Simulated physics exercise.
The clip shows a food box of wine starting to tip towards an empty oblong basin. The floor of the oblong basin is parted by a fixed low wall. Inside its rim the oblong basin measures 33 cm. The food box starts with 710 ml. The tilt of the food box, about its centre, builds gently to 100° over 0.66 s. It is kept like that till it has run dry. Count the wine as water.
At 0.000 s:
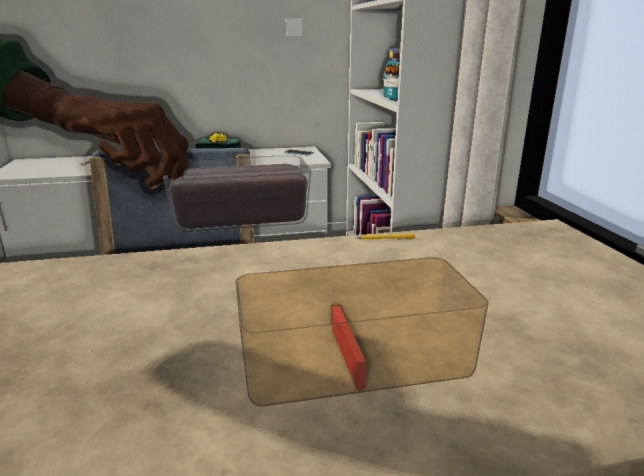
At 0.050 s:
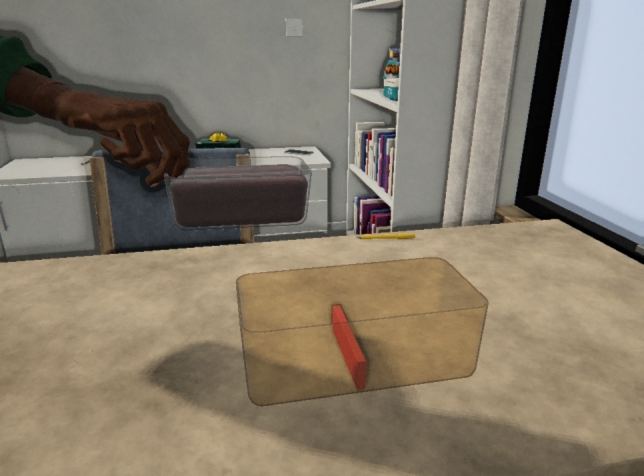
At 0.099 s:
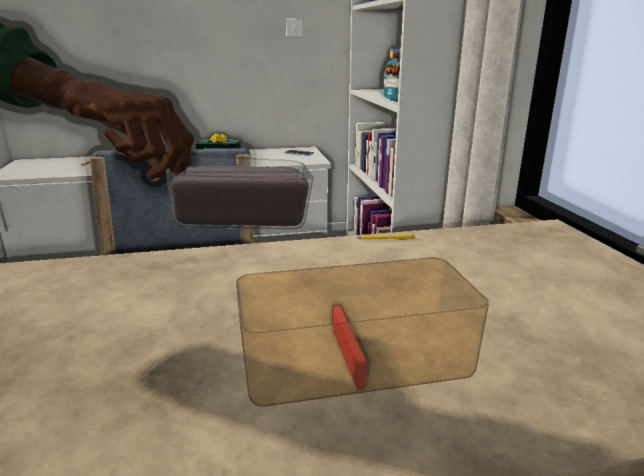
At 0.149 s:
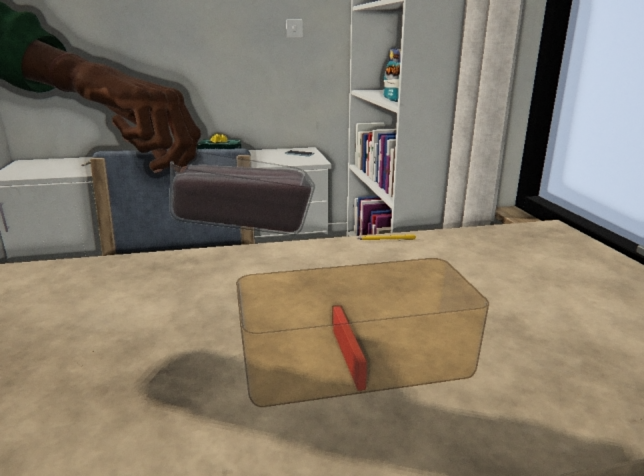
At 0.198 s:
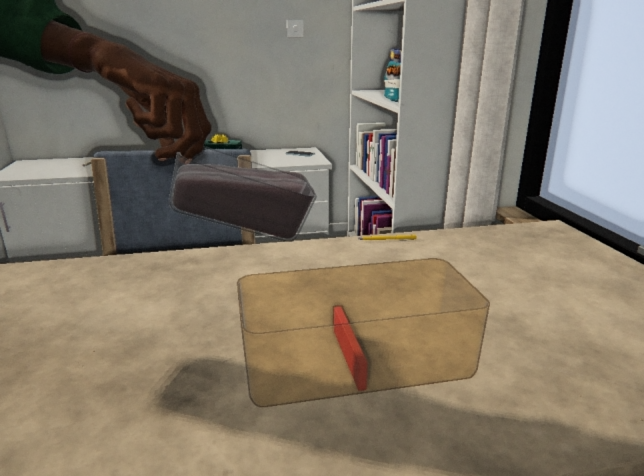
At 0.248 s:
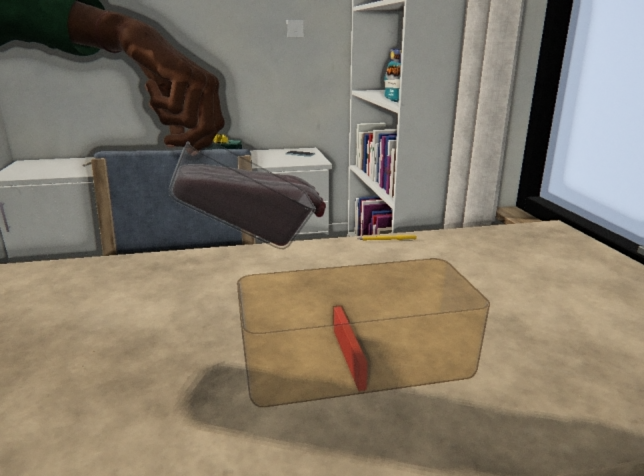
A see-through box of dark wine hung level beneath a dark hand, then tilted steadily down to the right until a little wine slipped over its lower edge, above a table holding a clear basin.
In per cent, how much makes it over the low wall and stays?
About 56 per cent.
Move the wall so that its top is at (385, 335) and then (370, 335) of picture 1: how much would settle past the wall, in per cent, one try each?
In turn about 15 and 20 per cent.
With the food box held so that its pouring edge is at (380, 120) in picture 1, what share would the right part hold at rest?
Then about 80 per cent.
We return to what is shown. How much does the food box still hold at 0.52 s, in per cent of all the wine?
About 12 per cent.
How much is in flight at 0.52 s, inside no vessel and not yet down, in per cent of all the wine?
Some 44 per cent.
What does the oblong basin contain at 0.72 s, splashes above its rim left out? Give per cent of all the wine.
About 92 per cent.
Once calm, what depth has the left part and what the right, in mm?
Left about 14 mm, right about 16 mm.
Then, 0.52 s in, the tilt is 90° and 12 per cent is still to pour, 9 is left of the wall and 37 right of it.
Then, 0.72 s in, the tilt is 100° and 1 per cent is still to pour, 36 is left of the wall and 56 right of it.
Then, 0.93 s in, the tilt is 100° and 0 per cent is still to pour, 41 is left of the wall and 56 right of it.
Then, 1.16 s in, the tilt is 100° and 0 per cent is still to pour, 41 is left of the wall and 56 right of it.
Finally, 41 per cent lies left of the wall, 56 right of it and 3 outside.
